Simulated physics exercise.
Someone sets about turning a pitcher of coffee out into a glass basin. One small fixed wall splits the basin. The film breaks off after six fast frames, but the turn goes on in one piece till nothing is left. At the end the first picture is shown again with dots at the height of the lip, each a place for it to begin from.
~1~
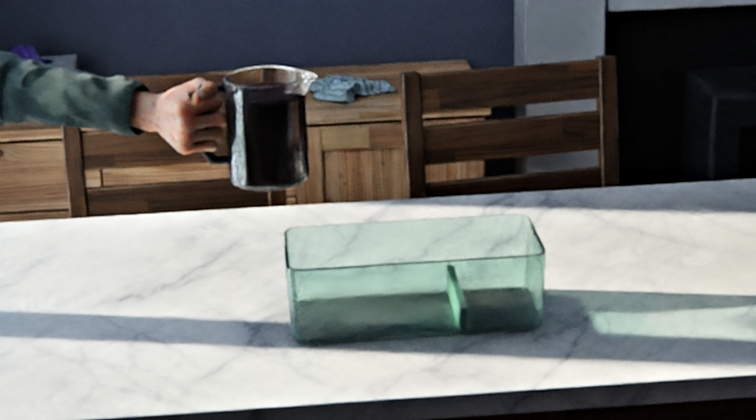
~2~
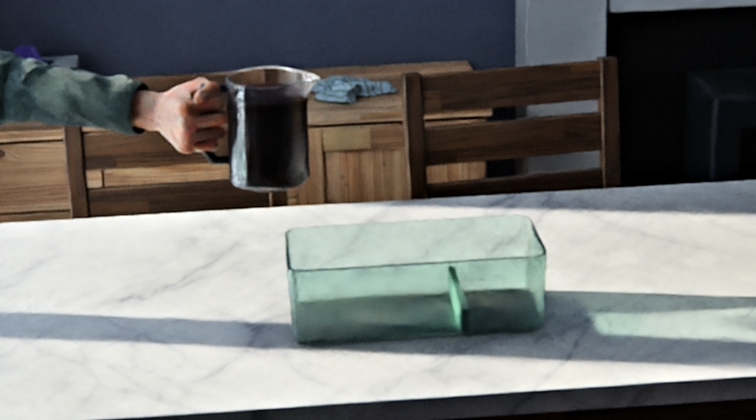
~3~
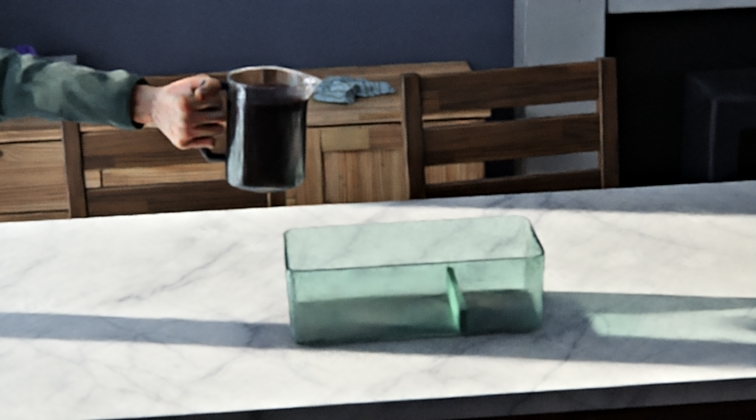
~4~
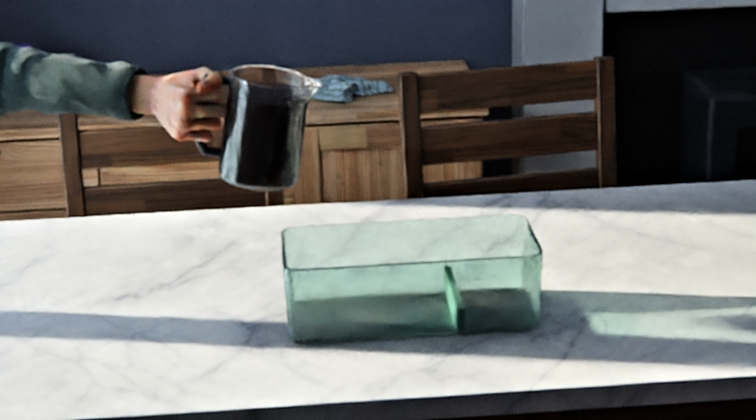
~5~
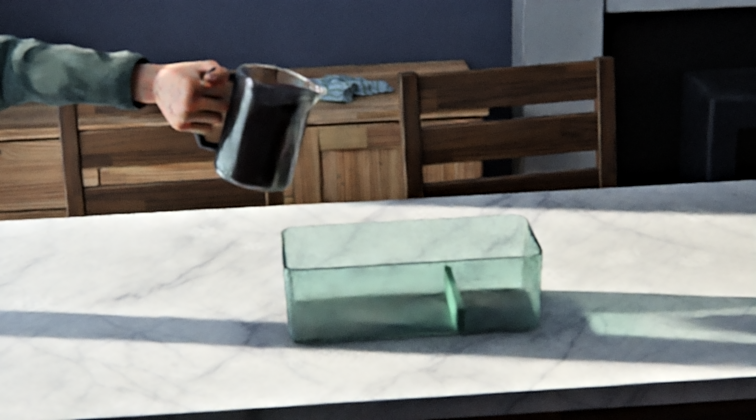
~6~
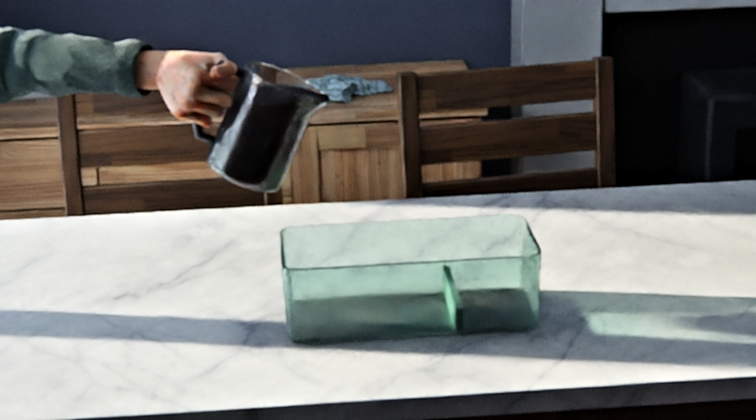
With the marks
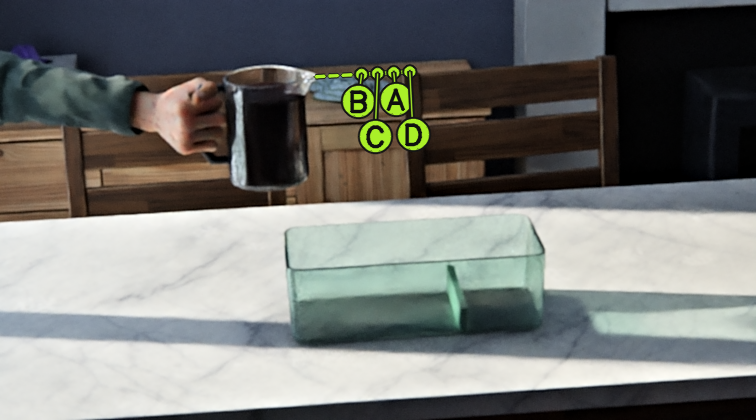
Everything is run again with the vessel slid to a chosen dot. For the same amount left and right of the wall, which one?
The answer is dot C.
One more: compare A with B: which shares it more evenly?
Here it is dot A.
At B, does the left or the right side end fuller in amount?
The left side.
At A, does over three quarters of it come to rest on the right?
No, it does not.
In lime, A at (393, 72); B at (361, 74); C at (377, 73); D at (409, 71).
For dot A, about 37 % ends left of the wall and 60 % right of it; 3 % is lost outside.
For dot B, about 80 % ends left of the wall and 15 % right of it; 5 % is lost outside.
For dot C, about 45 % ends left of the wall and 53 % right of it.
For dot D, about 36 % ends left of the wall and 60 % right of it; 4 % is lost outside.
